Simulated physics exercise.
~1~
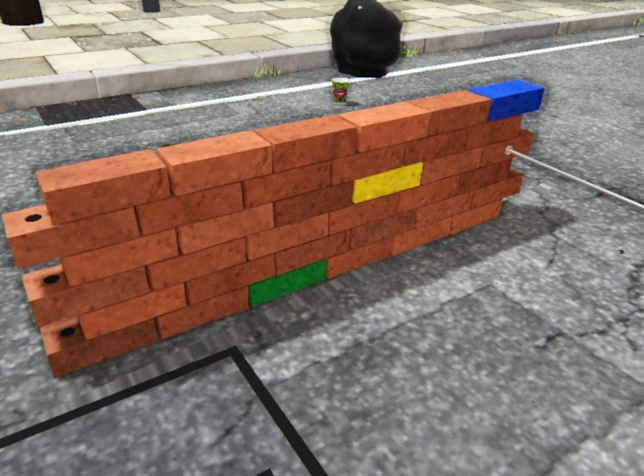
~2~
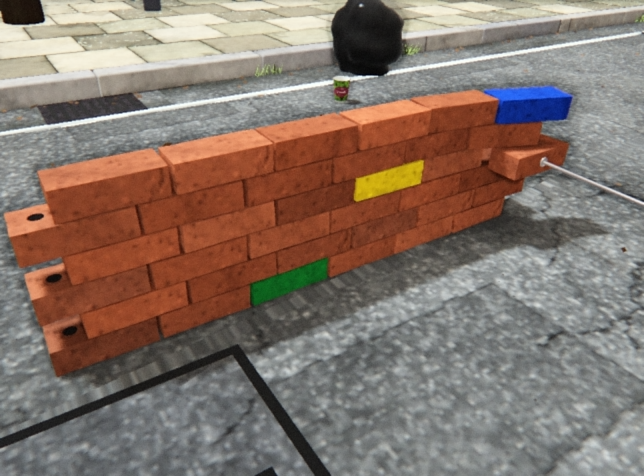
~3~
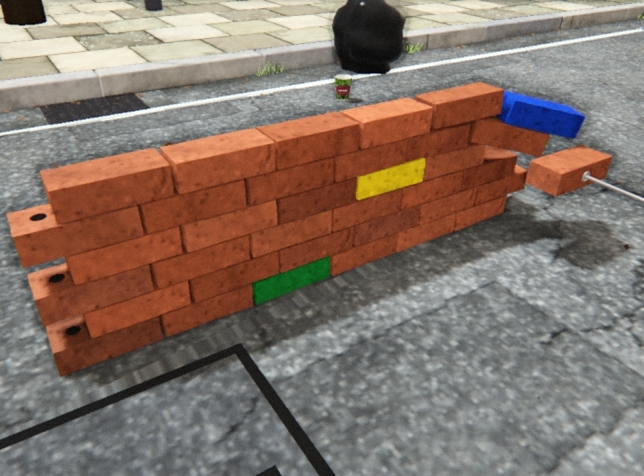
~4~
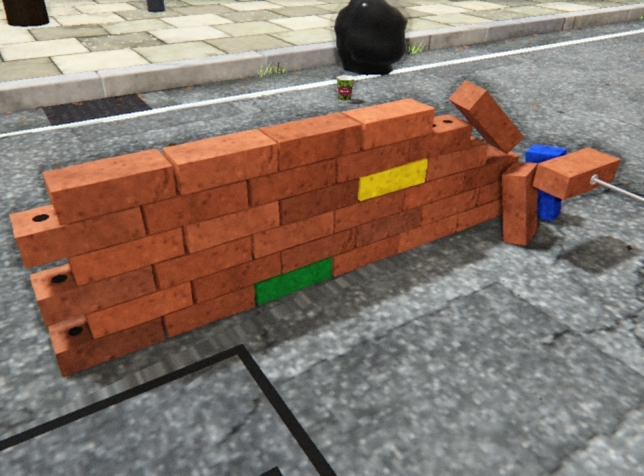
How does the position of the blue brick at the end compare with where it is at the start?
At the start the blue brick sits on the top row at the right end of the wall. By the end it has dropped lower and a little to the right, tipped over behind other loose bricks.
A thin rod pulls a brick out of the wall's right end, and the blue brick falls.
